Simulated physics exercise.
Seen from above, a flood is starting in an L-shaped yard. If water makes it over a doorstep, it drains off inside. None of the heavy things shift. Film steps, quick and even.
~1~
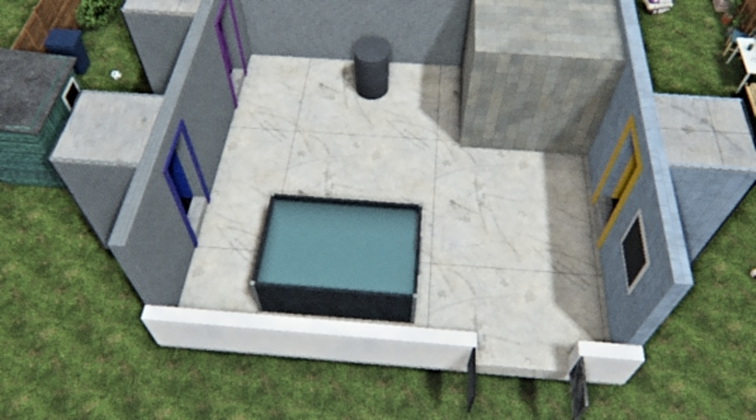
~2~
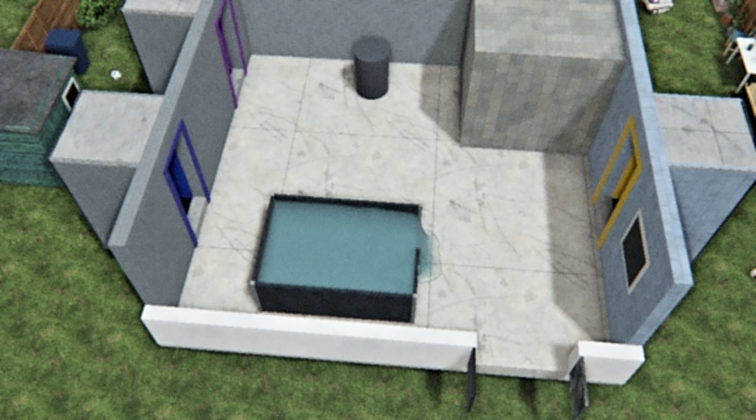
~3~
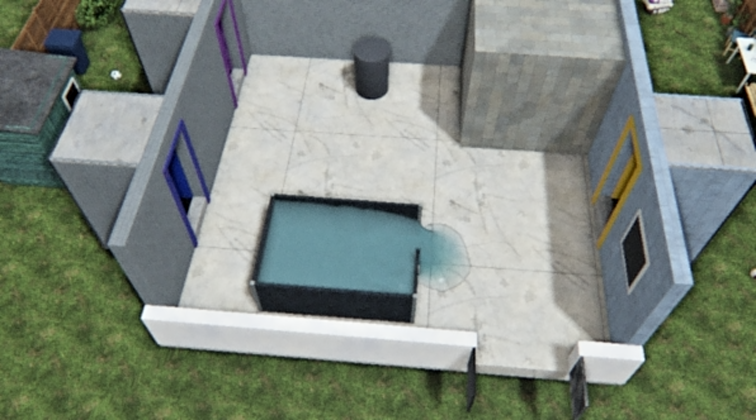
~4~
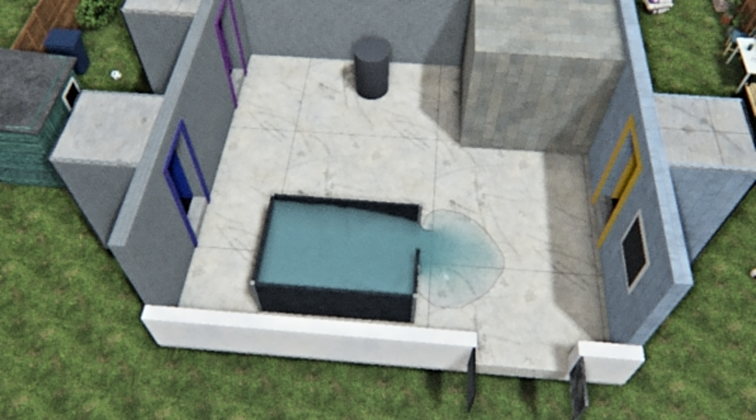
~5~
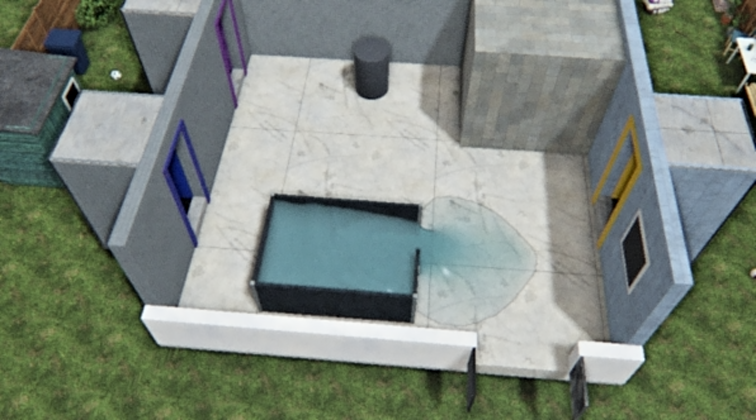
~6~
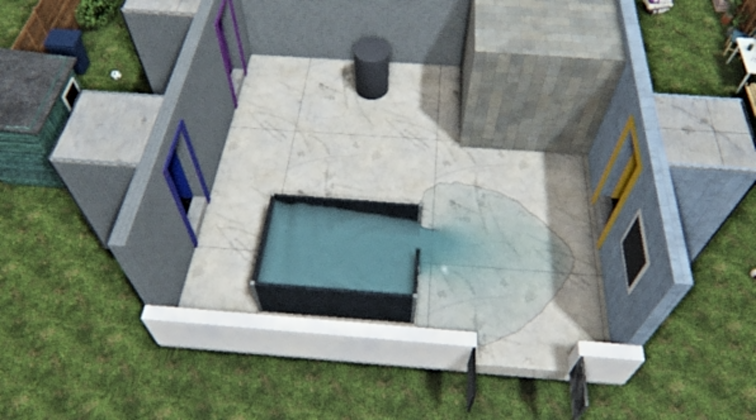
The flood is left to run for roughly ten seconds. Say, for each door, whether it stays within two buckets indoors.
The blue door stays within it; the yellow door stays within it; the purple door stays within it.
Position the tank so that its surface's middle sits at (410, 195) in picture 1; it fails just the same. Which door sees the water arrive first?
The door marked yellow comes first.
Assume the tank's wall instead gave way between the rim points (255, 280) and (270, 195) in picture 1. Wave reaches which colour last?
Go with the door marked yellow.
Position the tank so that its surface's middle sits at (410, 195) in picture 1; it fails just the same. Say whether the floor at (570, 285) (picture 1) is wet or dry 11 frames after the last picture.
Result at that place: Inundated.
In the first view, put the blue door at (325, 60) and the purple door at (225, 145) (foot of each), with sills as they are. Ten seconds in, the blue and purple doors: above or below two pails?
As I read it, the blue door falls short, and the purple door falls short.
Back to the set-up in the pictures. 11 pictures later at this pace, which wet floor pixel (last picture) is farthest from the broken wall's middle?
I'd point to (583, 160).
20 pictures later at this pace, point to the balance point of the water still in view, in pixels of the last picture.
Roughly (437, 254).
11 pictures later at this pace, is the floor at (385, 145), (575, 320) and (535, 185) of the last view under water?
First spot not wet, second inundated, third inundated.
A moment on, water covers 30 % of the floor; the blue door not reached, the yellow door wet at the sill, nothing in, the purple door not reached.
Next, water covers 30 % of the floor; the blue door not reached, the yellow door wet at the sill, nothing in, the purple door not reached.
Then, water covers 35 % of the floor; the blue door not reached, the yellow door wet at the sill, nothing in, the purple door not reached.
Later, water covers 75 % of the floor; the blue door not reached, the yellow door wet at the sill, nothing in, the purple door not reached.
In the end, water covers 90 % of the floor; the blue door wet at the sill, nothing in, the yellow door wet at the sill, nothing in, the purple door wet at the sill, nothing in.
